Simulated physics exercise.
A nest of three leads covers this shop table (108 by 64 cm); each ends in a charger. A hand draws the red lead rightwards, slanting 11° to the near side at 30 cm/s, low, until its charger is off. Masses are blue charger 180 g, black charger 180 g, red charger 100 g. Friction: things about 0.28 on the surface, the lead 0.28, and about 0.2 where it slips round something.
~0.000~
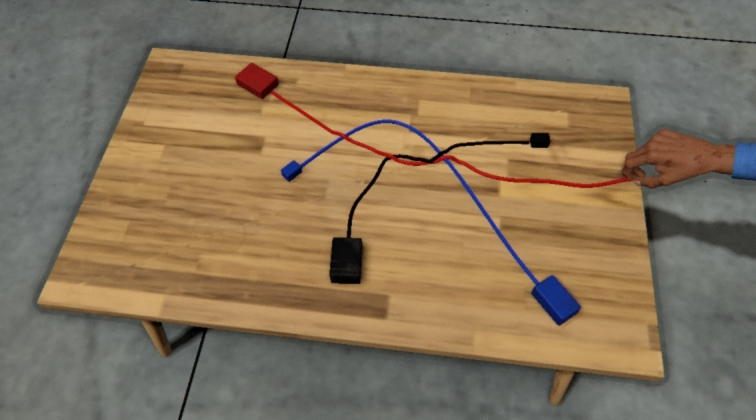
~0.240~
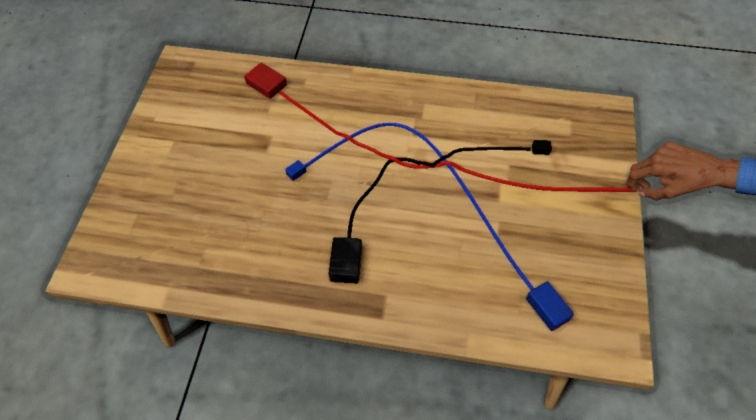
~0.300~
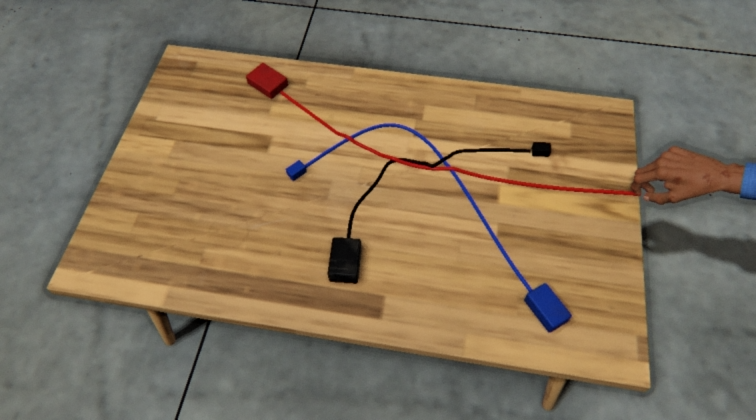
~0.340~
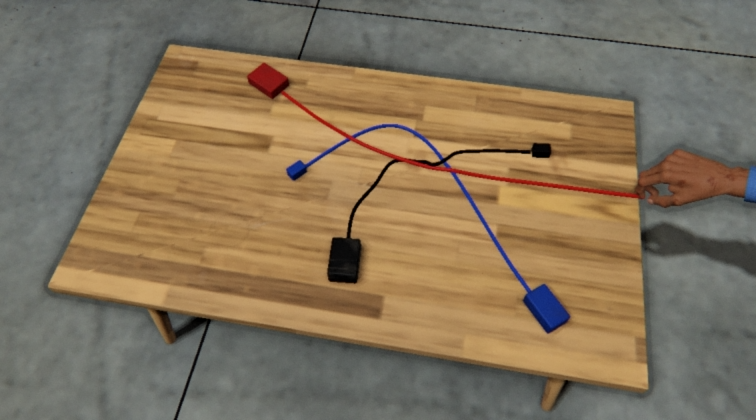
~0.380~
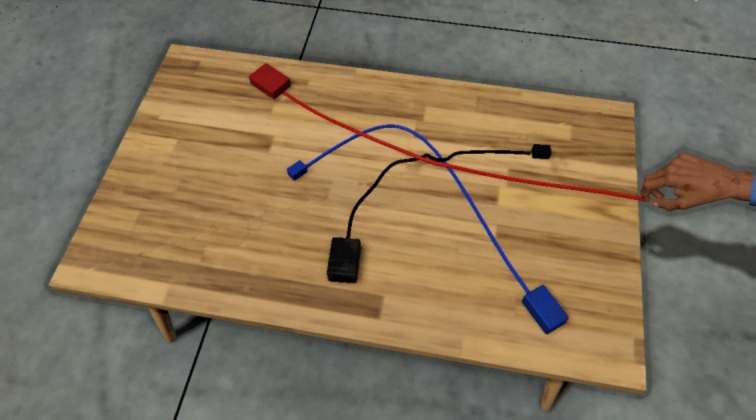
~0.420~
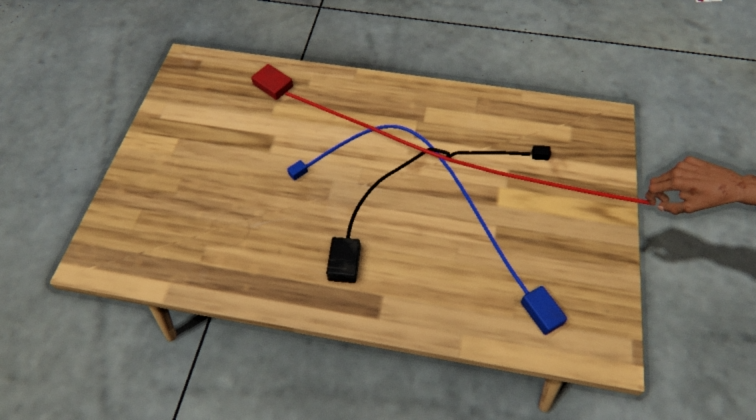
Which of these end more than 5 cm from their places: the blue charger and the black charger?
The blue charger stays put, the black charger hardly stirs.
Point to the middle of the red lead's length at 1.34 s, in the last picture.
Near (584, 183).
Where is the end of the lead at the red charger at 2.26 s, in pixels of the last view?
Around (540, 168).
By 1.3 s, the red lead's tail end at (400, 127); red charger 28 cm off its start.
By 2.3 s, the red lead's tail end at (540, 168); red charger 58 cm off its start.
By 3.2 s, the red lead has left the top; red charger over the edge, black plug 2 cm off its start at (550, 151).
By 4.1 s, the red lead has left the top; red charger over the edge, black plug 2 cm off its start.
By 4.6 s, the red lead has left the top; black charger 0 cm off its start at (343, 256), blue charger 0 cm off its start at (546, 307), red charger over the edge, black plug 2 cm off its start at (550, 151).
